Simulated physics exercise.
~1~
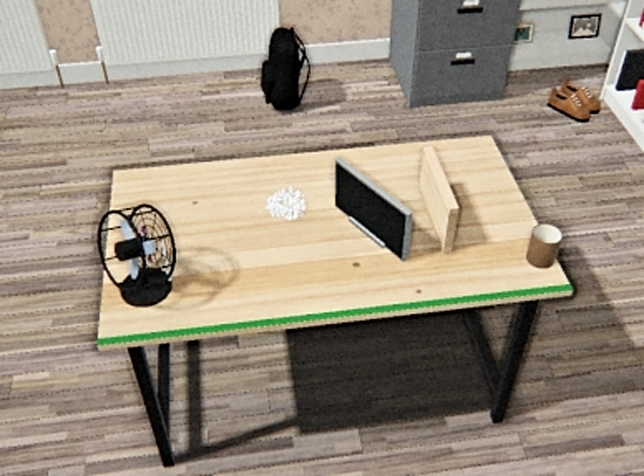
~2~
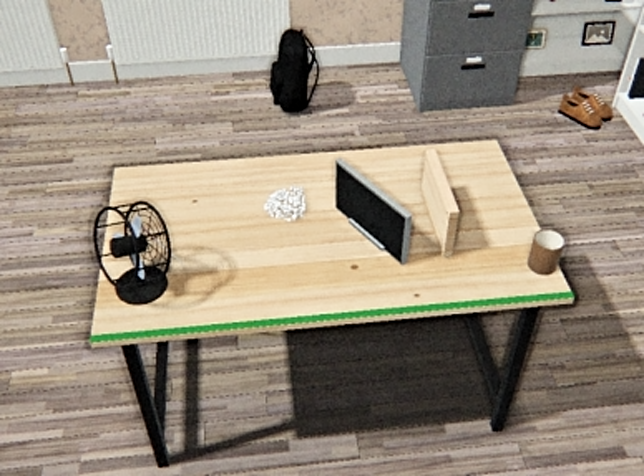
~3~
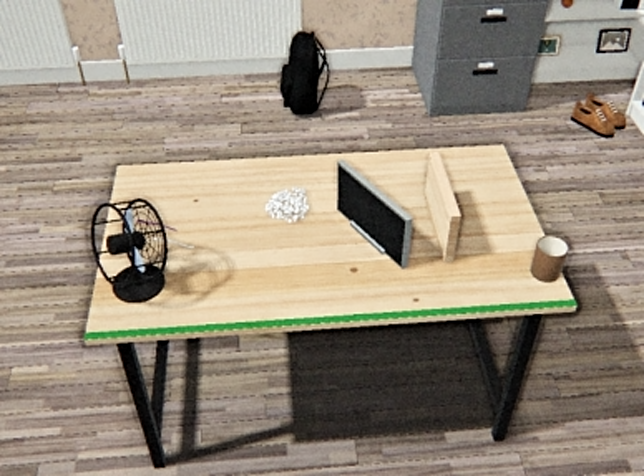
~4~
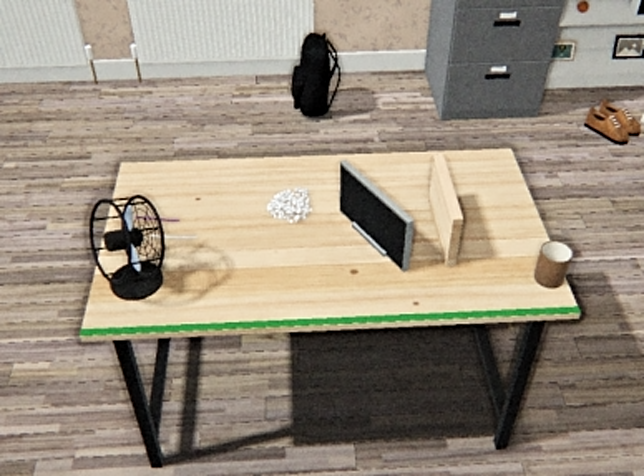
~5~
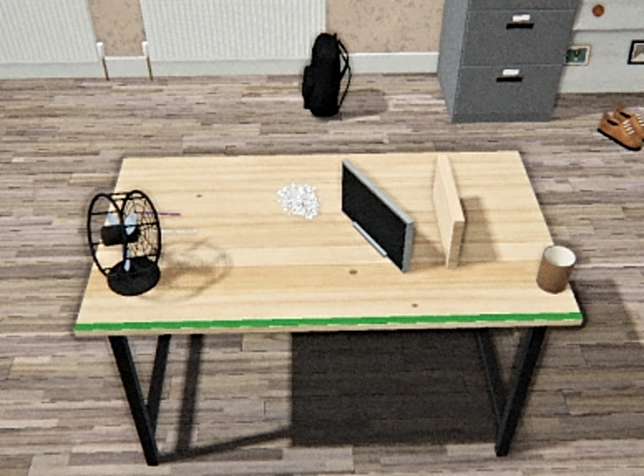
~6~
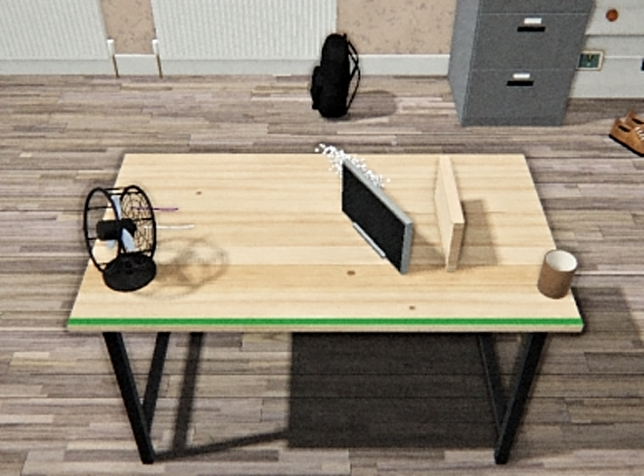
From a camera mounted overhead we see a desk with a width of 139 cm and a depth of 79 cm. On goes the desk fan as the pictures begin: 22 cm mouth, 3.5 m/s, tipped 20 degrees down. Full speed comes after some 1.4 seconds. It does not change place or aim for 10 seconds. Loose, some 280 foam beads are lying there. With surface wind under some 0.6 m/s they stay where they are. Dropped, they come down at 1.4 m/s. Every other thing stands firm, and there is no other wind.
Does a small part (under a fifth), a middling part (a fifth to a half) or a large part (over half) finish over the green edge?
A small part.
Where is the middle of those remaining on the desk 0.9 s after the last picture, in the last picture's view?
I'd aim at pixel (477, 176) or close to it.
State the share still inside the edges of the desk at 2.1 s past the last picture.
Roughly 20 %.
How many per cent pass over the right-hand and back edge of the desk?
Roughly 0 per cent at the right-hand edge and 90 per cent at the back edge.
Then, 0.9 s after the last picture, 0 % are over the green edge; the middle of those still in play is near (477, 176); 85 % have settled or left.
Then, 2.1 s after the last picture, 0 % are over the green edge; the middle of those still in play is near (477, 176); 86 % have settled or left.
Then, 4.4 s after the last picture, 0 % are over the green edge; the middle of those still in play is near (472, 179); 89 % have settled or left.
Then, 8.9 s after the last picture, at the end, 0 % are over the green edge.
